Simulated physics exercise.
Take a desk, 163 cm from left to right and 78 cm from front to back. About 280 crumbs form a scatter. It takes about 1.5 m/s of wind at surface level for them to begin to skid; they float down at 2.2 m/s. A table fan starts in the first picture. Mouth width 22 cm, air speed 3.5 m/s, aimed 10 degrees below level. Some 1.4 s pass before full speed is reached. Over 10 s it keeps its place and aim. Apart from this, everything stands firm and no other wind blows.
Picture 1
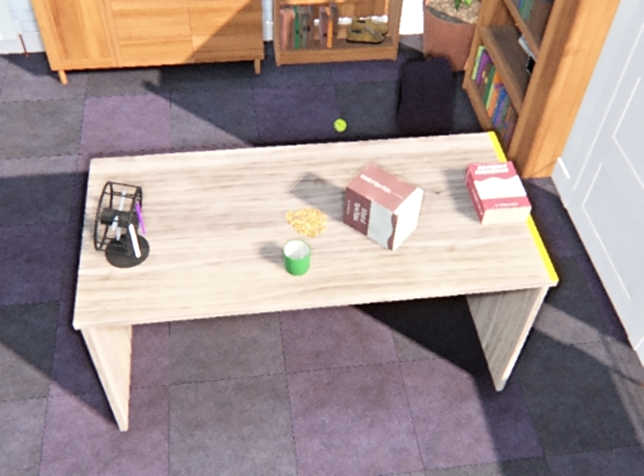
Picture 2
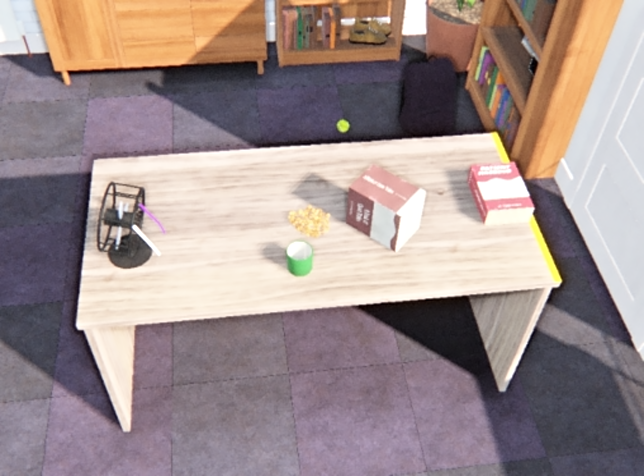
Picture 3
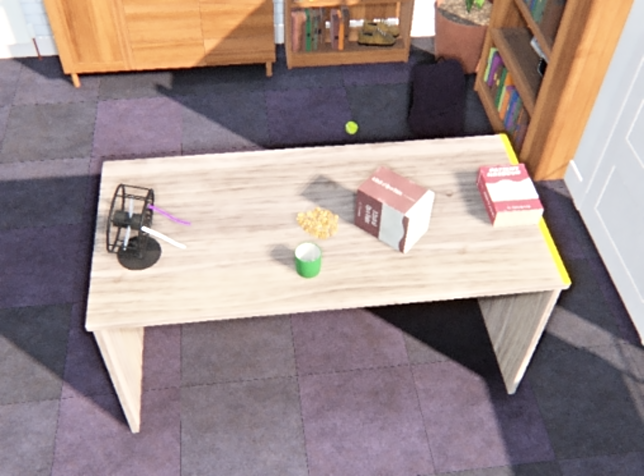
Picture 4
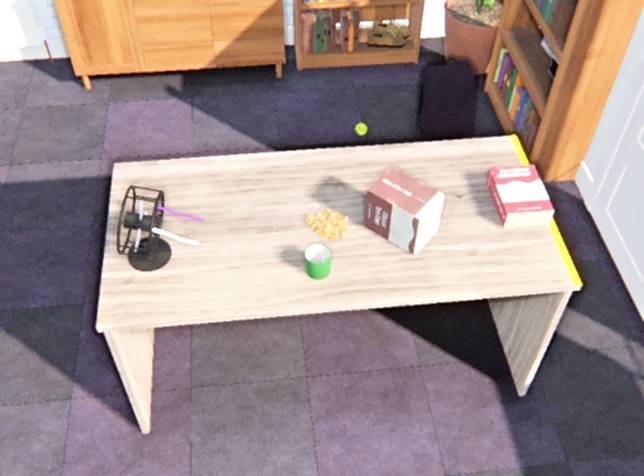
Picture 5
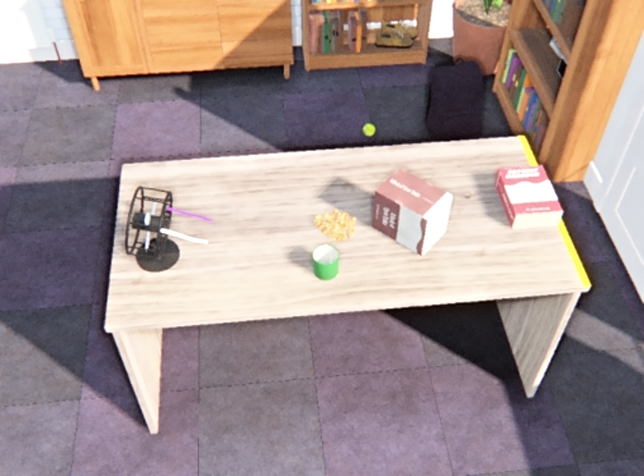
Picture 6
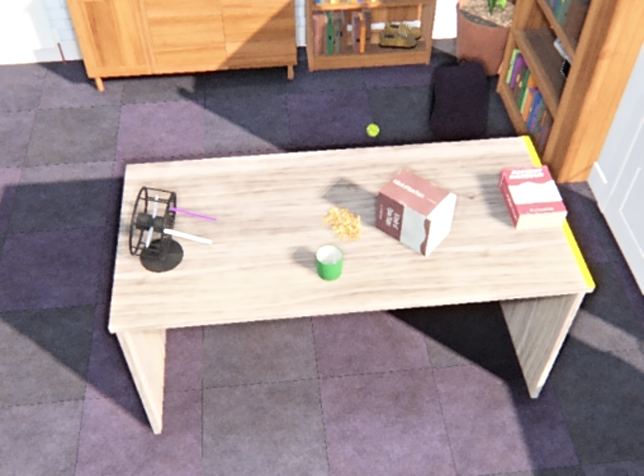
The clip shows a desk with a black fan, pale yellow crumbs, a green mug and books, as the view shifts slightly. Purple and white streamers on the fan swing out rightward, then some of the crumbs shift slightly.
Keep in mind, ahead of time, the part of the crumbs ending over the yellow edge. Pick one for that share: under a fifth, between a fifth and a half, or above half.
Under one fifth.
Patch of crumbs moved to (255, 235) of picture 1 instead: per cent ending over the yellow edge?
0 per cent.
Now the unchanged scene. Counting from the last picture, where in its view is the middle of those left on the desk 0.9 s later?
About (420, 187).
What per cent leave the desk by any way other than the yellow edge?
Estimate: Near 80 %.
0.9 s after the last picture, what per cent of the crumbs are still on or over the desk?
Some 30 percent are still there.
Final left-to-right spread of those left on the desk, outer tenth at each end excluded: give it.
Looks like some 50 cm to me.
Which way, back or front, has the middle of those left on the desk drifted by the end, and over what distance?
Backward, about 20 cm.
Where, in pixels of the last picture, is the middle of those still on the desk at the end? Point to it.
Look somewhere near (417, 188).
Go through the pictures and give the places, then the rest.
In the first frame, the middle of the crumbs is near (308, 222), none has stirred yet and the mouth of the table fan is at (119, 219).
In the second frame, the middle of the crumbs is near (310, 221), none has stirred yet and the yellow edge is centred on (526, 201).
In the third frame, the middle of the crumbs is near (319, 223), none has stirred yet, the top of a mug is at (308, 252) and the top of a book is at (396, 191).
In the fourth frame, the middle of the crumbs is near (329, 224) and none has stirred yet.
In the fifth frame, the middle of the crumbs is near (337, 225) and none has stirred yet.
In the sixth frame, the middle of the crumbs is near (345, 224), the farthest in sight from the table fan is at (365, 235) and about 45 % have left their places.
Then, 0.9 s after the last picture the count stands so, 0 % are over the yellow edge; the middle of those still in play is near (430, 183).
Then, 2.1 s after the last picture the count stands so, 0 % are over the yellow edge; the middle of those still in play is near (417, 188).
Then, 4.4 s after the last picture the count stands so, 0 % are over the yellow edge; the middle of those still in play is near (417, 188).
Then, 8.9 s after the last picture, at the end, 0 % are over the yellow edge; the middle of those still in play is near (417, 188).
